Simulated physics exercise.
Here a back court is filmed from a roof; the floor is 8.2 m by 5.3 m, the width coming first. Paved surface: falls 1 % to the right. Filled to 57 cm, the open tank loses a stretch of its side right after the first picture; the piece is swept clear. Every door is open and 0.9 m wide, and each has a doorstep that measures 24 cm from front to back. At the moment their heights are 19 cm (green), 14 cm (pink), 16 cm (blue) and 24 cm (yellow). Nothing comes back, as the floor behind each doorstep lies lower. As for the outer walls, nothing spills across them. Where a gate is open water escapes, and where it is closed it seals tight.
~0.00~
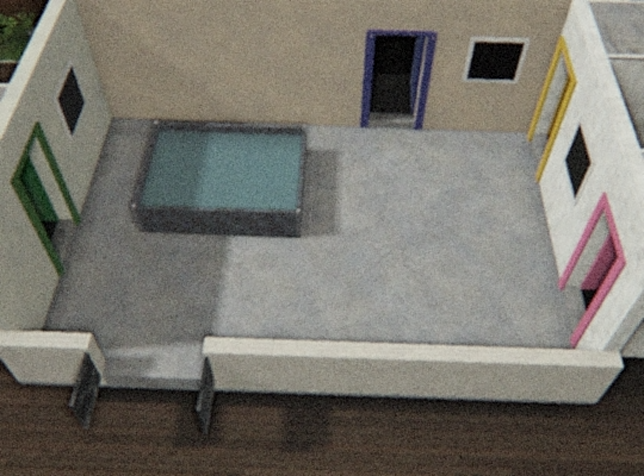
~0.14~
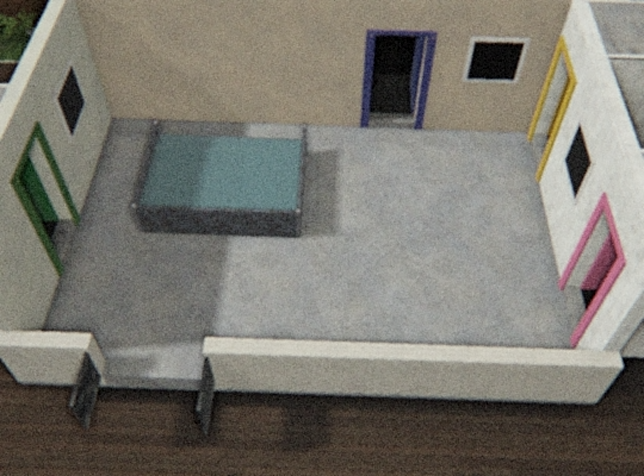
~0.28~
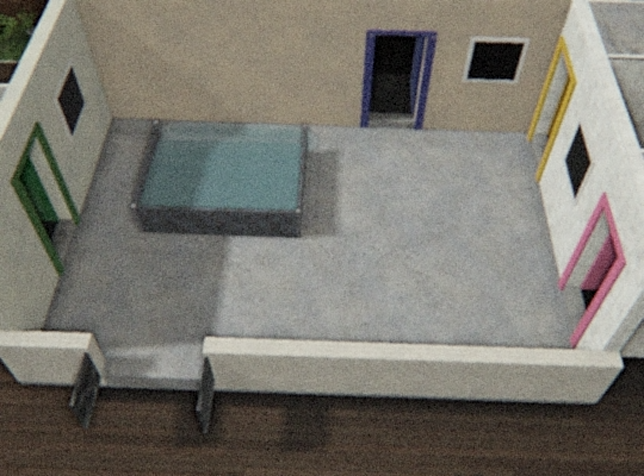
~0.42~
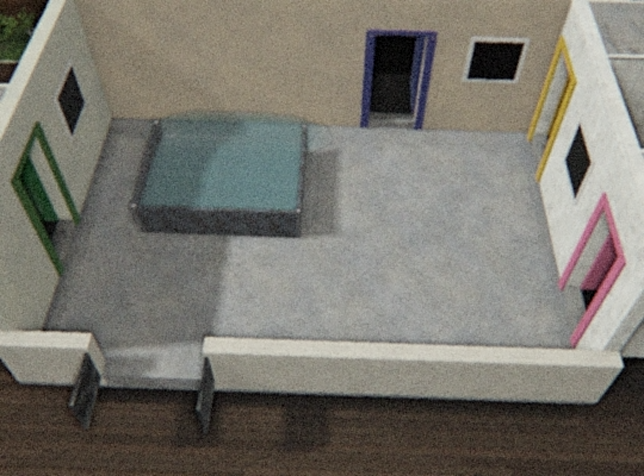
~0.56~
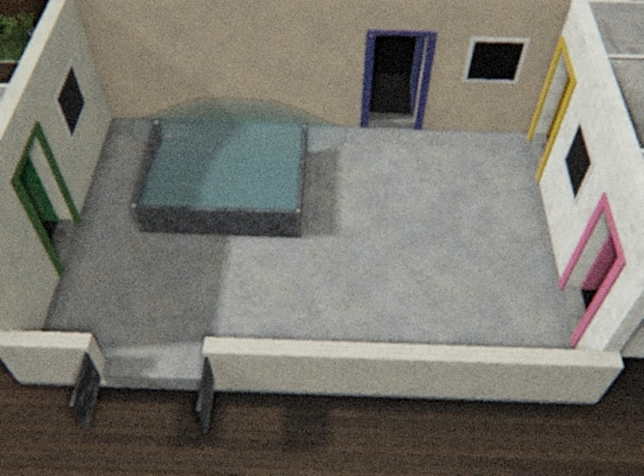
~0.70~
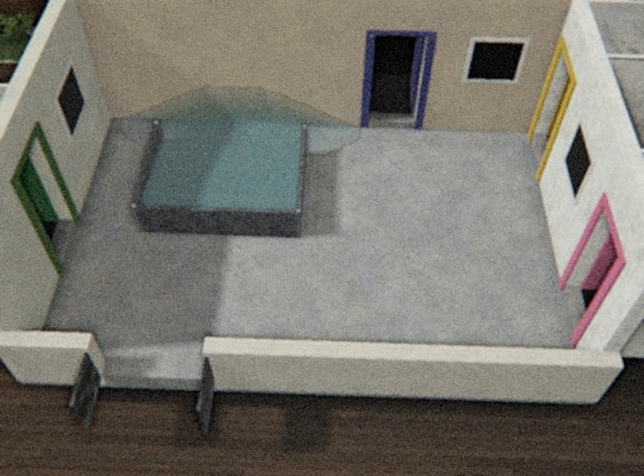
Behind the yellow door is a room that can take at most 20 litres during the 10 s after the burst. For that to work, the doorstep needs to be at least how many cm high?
At least about 18 cm high.
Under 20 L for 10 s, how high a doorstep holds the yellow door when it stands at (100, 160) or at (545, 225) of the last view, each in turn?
Roughly 17 and 9.5 cm.
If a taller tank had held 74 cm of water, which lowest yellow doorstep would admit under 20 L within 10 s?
I'd say close to 24 cm.
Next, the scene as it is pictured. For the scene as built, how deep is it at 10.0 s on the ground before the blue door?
Roughly 4.0 cm deep.
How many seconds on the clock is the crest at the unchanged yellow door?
Roughly 2.6 s.
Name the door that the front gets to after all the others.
It's the pink one.
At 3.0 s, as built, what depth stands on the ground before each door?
Lab note, cm: Green 5; pink 0; blue 8; yellow 25.
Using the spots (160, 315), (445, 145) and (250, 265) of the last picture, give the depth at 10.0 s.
Depths in order: 5 / 3 / 1 cm.
After 1.4 s water covers 15 % of the floor, deepest (46 cm) near (247, 138); it has not reached the yellow door.
After 3.0 s water covers 50 % of the floor, deepest (27 cm) near (119, 126); 25 cm at the yellow door, 0 litres in over its 24 cm doorstep.
After 10.0 s water covers 95 % of the floor, deepest (13 cm) near (576, 379); 8 cm at the yellow door, 1 litre in over its 24 cm doorstep.
At the yellow door as built, the water arrived by 2.3 s and peaked near 27 cm at 2.6 s.
With a doorstep of 15.5 cm, 35 litres would have come in within the 10 s; with 21.5 cm, 5 litres. So under 20 litres takes about 18 cm.
